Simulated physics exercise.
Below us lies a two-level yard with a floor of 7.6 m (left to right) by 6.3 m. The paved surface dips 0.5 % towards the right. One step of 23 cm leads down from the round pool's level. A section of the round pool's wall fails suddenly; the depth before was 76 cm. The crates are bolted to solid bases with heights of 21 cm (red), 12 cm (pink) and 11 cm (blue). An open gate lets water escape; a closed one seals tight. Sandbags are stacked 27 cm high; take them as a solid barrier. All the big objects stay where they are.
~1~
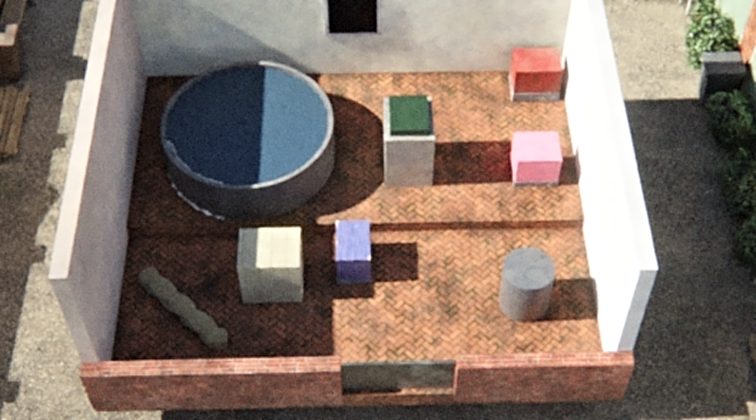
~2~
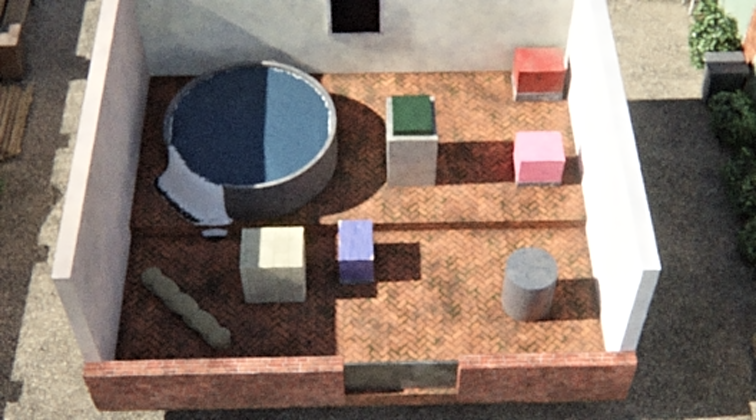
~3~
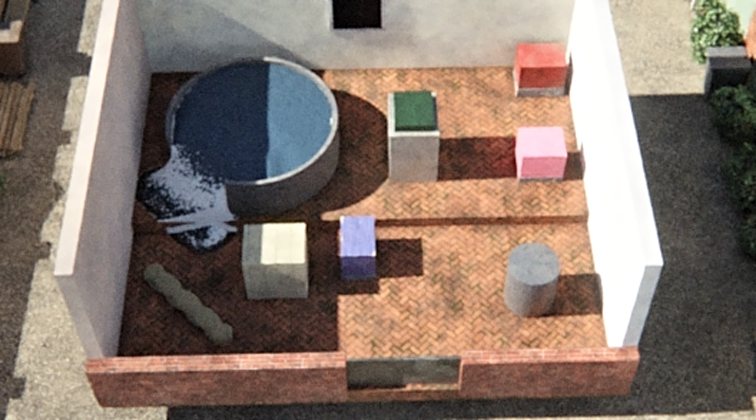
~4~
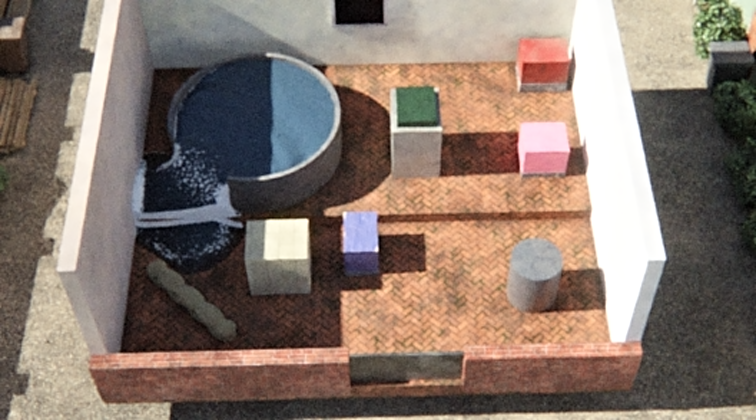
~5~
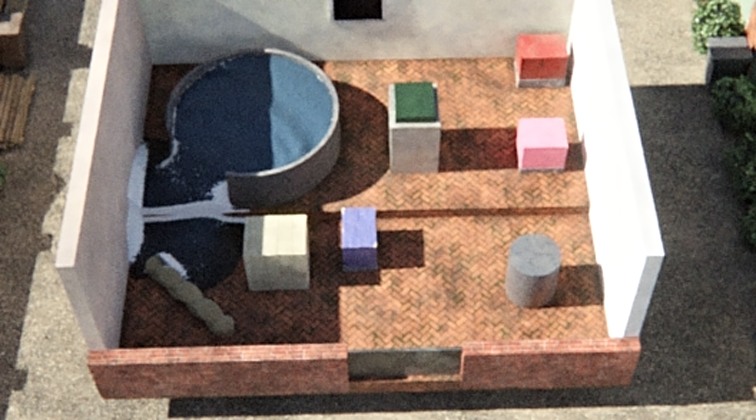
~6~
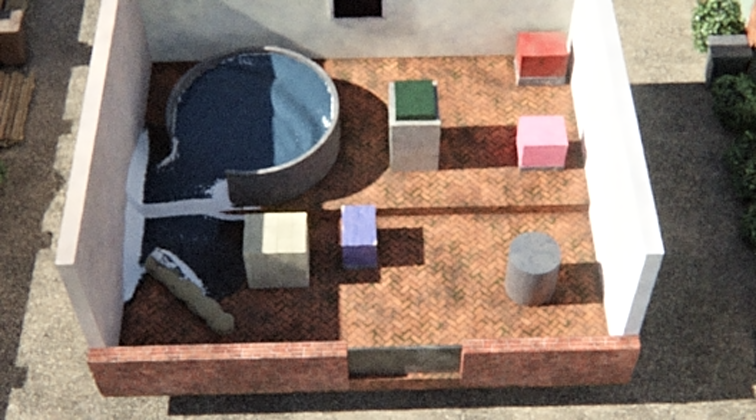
Water burst from the front left of the round pool in a walled brick yard, splashed down the step and spread darkly across the lower left floor, reaching the sandbags and the pale block.
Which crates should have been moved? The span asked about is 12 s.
One by one: The red crate stays dry; the pink crate stays dry; the blue crate gets wet.
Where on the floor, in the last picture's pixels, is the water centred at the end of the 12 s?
Around (370, 249).
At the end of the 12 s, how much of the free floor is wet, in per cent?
Near 90 per cent is wet.
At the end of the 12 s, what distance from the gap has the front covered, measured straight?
About 7.4 m.
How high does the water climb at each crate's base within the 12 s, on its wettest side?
In cm: Red 7, pink 7, blue 27.
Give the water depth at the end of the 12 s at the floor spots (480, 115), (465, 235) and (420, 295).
Roughly 4, 23 and 12 cm, in turn.
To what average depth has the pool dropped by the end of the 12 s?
Roughly 9 cm on average.
A moment later water covers 20 % of the floor and is deepest (62 cm) near (152, 264); red plinth not reached, pink plinth not reached, blue plinth not reached.
Soon after water covers 30 % of the floor and is deepest (60 cm) near (152, 264); red plinth not reached, pink plinth not reached, blue plinth not reached.
Next water covers 50 % of the floor and is deepest (41 cm) near (152, 264); red plinth not reached, pink plinth not reached, blue plinth reached.
Later on water covers 85 % of the floor and is deepest (30 cm) near (601, 291); red plinth reached, pink plinth reached, blue plinth reached.
At the end water covers 90 % of the floor and is deepest (26 cm) near (557, 220); highest at the red plinth 7 cm, highest at the pink plinth 7 cm, highest at the blue plinth 27 cm.
